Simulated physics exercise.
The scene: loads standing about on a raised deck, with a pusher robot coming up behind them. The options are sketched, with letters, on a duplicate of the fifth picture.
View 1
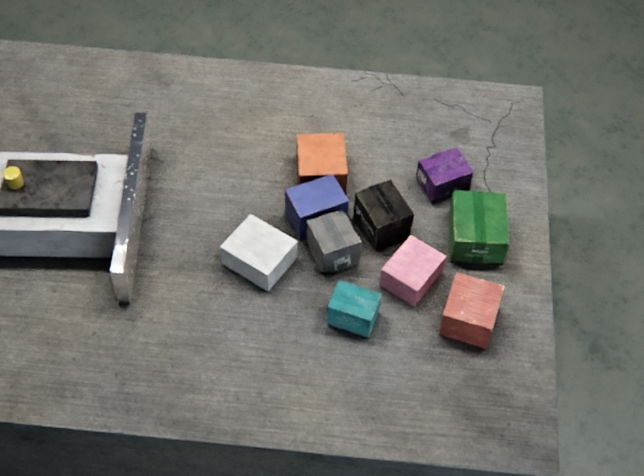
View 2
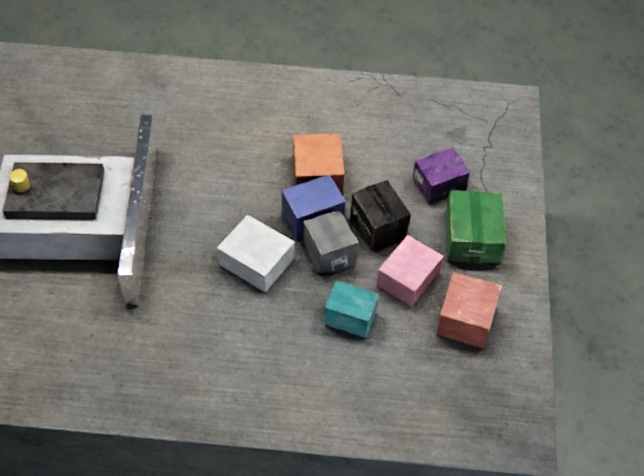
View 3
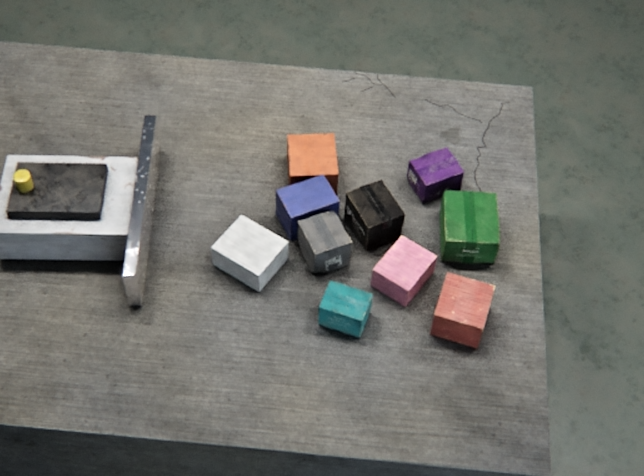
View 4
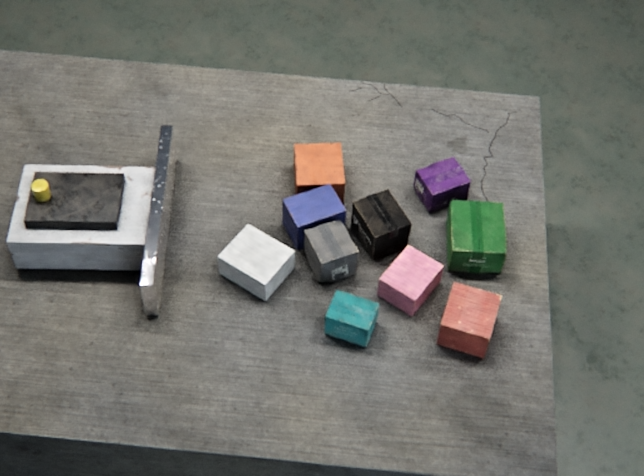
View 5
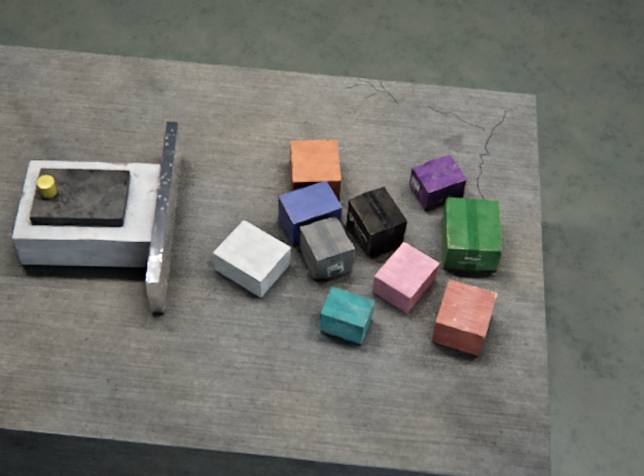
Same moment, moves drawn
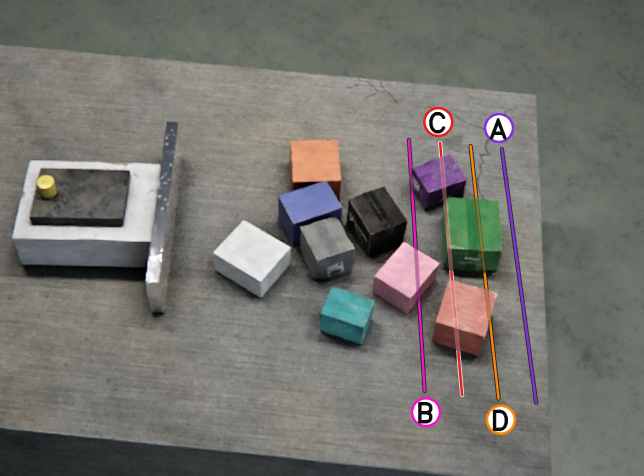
On a raised deck, a pusher robot creeps right toward a cluster of still, coloured boxes.
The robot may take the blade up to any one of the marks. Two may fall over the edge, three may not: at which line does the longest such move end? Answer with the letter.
C.
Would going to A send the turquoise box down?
Yes.
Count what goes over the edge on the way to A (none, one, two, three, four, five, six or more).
Six or more.
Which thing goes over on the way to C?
The green box.
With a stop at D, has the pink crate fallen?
By then, yes.
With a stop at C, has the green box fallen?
By then, yes.
On the marked copy, A at (517, 264); B at (416, 254); C at (450, 257); D at (483, 261).
Taking C. A third of the way, robot (192, 206); black box (383, 220); grey box (353, 246).
Two thirds of the way, robot (297, 216); green box (498, 234); red crate (487, 325).
When it is over, robot (376, 224); green box over the edge; pink crate (546, 285); one fallen.
As for the rest, A drops eight; B is within the limit but short; D drops five.
